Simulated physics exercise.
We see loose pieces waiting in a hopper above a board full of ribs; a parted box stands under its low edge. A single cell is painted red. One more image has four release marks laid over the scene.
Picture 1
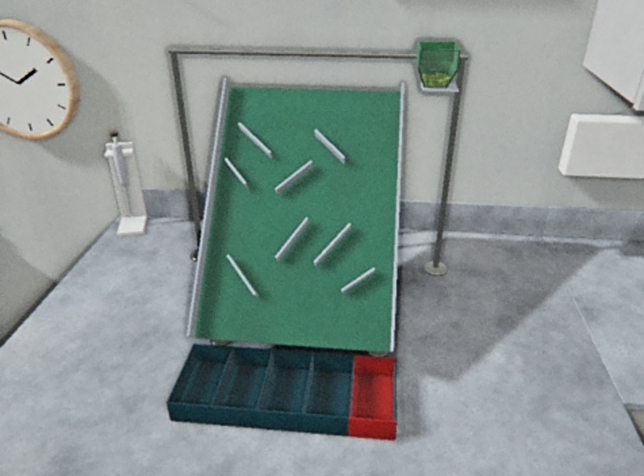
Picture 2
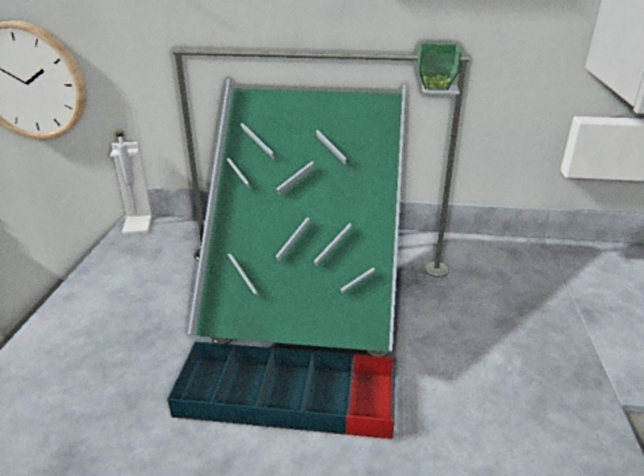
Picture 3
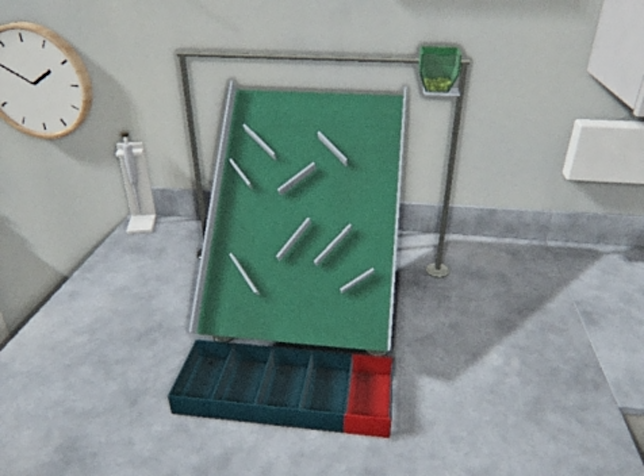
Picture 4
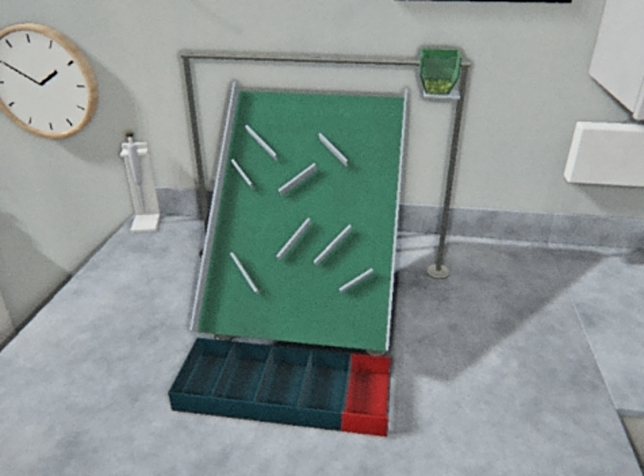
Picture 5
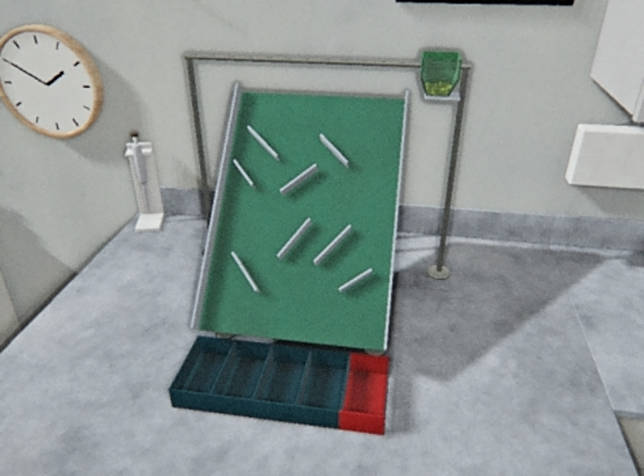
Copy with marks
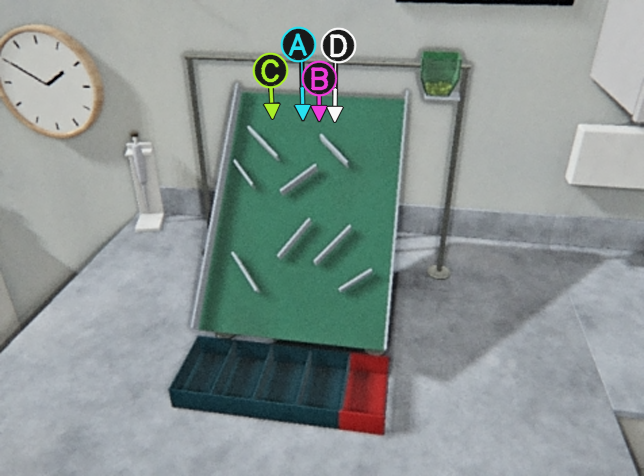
The clip opens on a tilted green board with scattered pale ribs, a small green hopper of loose pieces at its upper right and a parted dark box with one red cell below. The view drifts slightly, the wall clock shifting rightward, while the pieces stay in the hopper and nothing else visibly moves.
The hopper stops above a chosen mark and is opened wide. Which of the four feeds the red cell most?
D works best here.
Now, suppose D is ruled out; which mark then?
That is mark B.
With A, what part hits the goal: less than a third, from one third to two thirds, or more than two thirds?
Mark A gives less than a third.
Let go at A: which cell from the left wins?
The third from the left.
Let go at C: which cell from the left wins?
It is the third one.
On the marked copy, mark A meets the board at (302, 114); mark B meets the board at (319, 115); mark C meets the board at (272, 113); mark D meets the board at (334, 116).
With A, a stray few in the red cell, nearly all in other cells, a stray few outside the box.
With B, about a quarter in the red cell, most in other cells, a stray few outside the box.
With C, none in the red cell, nearly all in other cells.
With D, about half in the red cell, about half in other cells, a stray few outside the box.
